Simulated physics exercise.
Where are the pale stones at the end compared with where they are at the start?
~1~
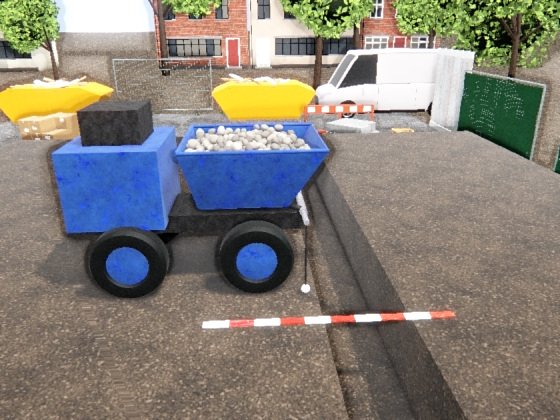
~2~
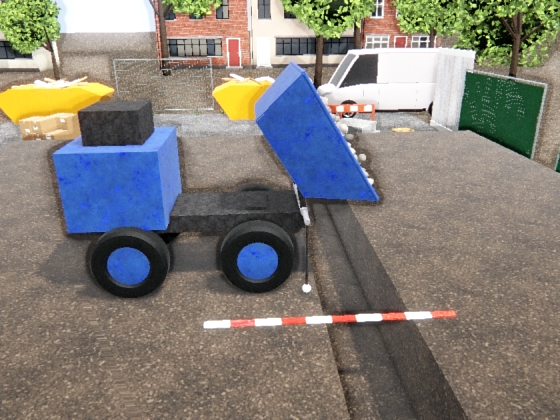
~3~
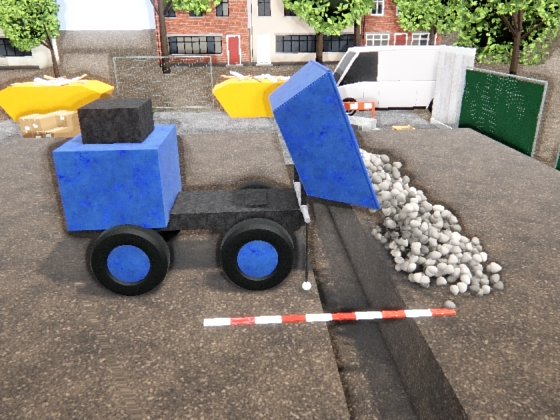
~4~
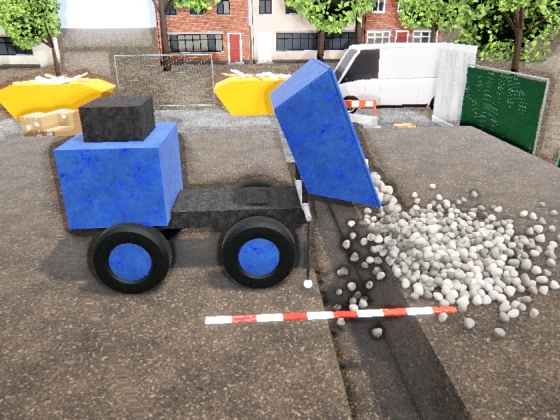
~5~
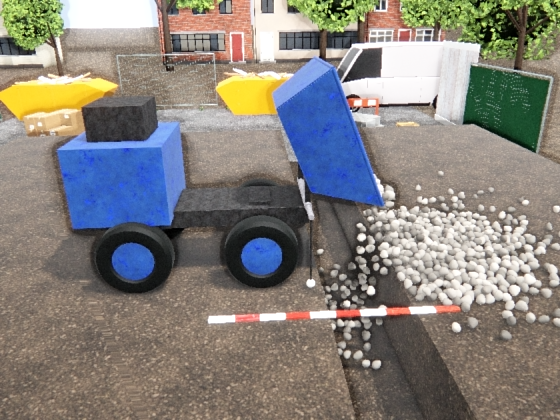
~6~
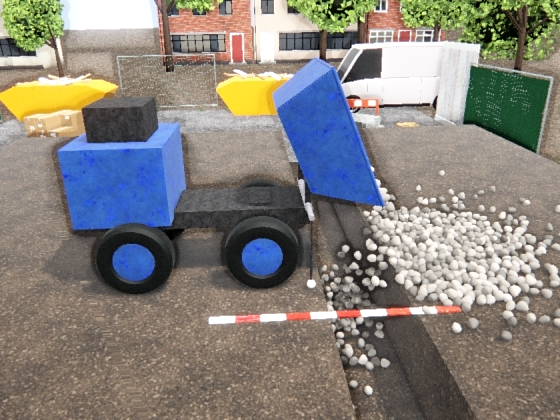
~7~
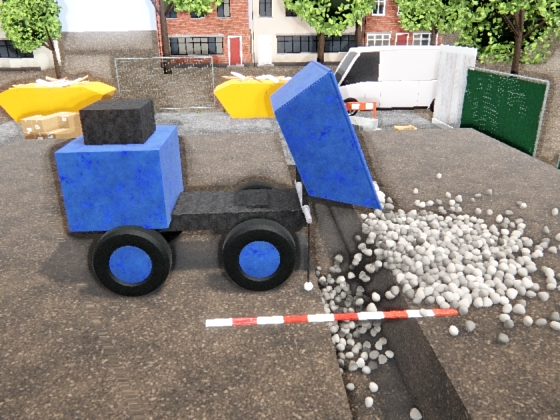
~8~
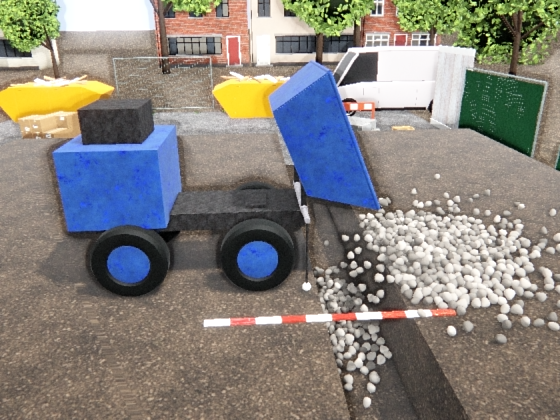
At the start the stones are heaped in the dumper's blue skip, and at the end they lie lower and further right, mostly scattered on the ground beyond the trench with some inside it.
